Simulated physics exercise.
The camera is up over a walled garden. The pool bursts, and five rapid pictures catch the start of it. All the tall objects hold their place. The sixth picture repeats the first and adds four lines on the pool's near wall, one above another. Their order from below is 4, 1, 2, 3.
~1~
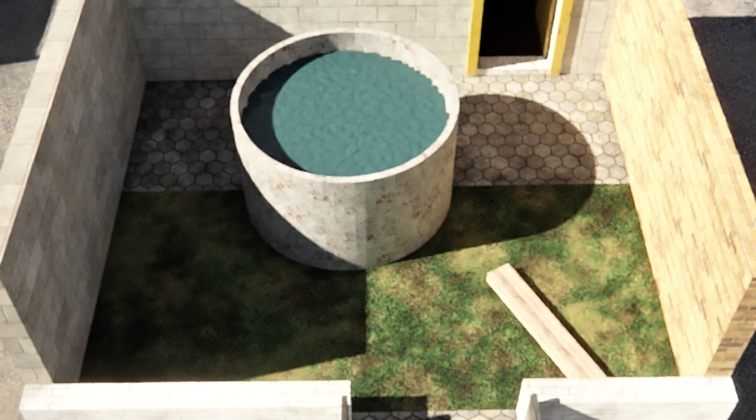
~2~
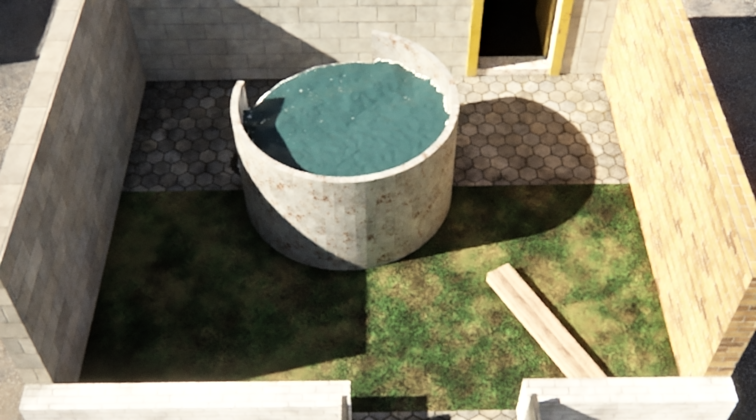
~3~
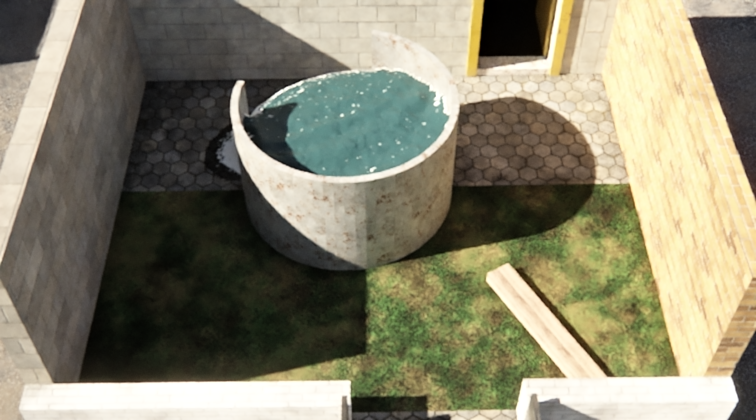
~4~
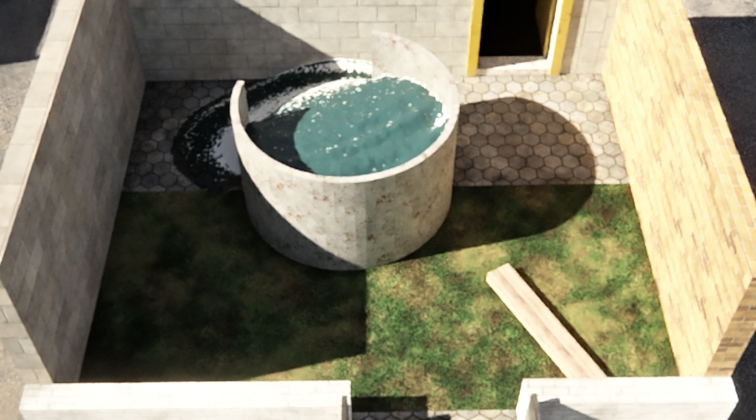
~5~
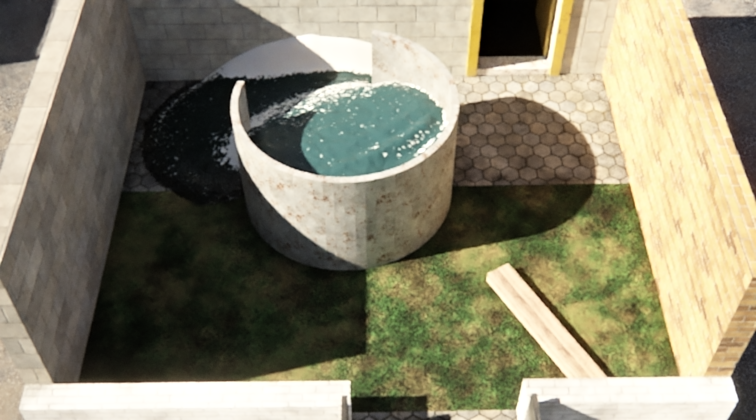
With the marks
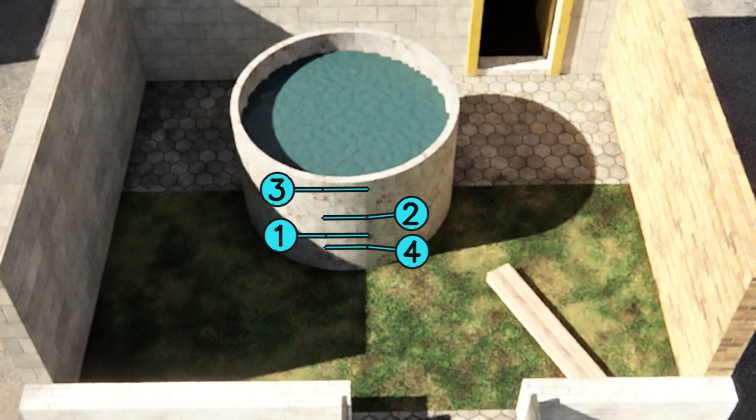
Blue-green water lies still in a round pale stone pool inside a walled garden, seen from above by a camera that stays fixed. Around it are grey hexagonal paving, patchy grass, a yellow-framed doorway behind, a pale beam at lower right and a gap in the low front wall. The pool's back left side opens, and water pours out, foaming white and spreading leftward across the shaded paving as its level inside lowers.
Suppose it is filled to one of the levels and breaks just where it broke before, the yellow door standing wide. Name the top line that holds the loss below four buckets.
That is line 2.
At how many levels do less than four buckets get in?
Three.
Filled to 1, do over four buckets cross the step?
No, that is safe.
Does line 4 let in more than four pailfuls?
No, not at all.
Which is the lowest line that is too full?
Line 3.
On the marked copy, 1 at (346, 235); 2 at (345, 217); 3 at (344, 189); 4 at (347, 247); from the bottom up 4, 1, 2, 3.
If 1 is chosen, nothing gets over.
If 2 is chosen, a splash gets over, under a bucket.
If 3 is chosen, about 10 bucketfuls get in.
If 4 is chosen, nothing gets over.
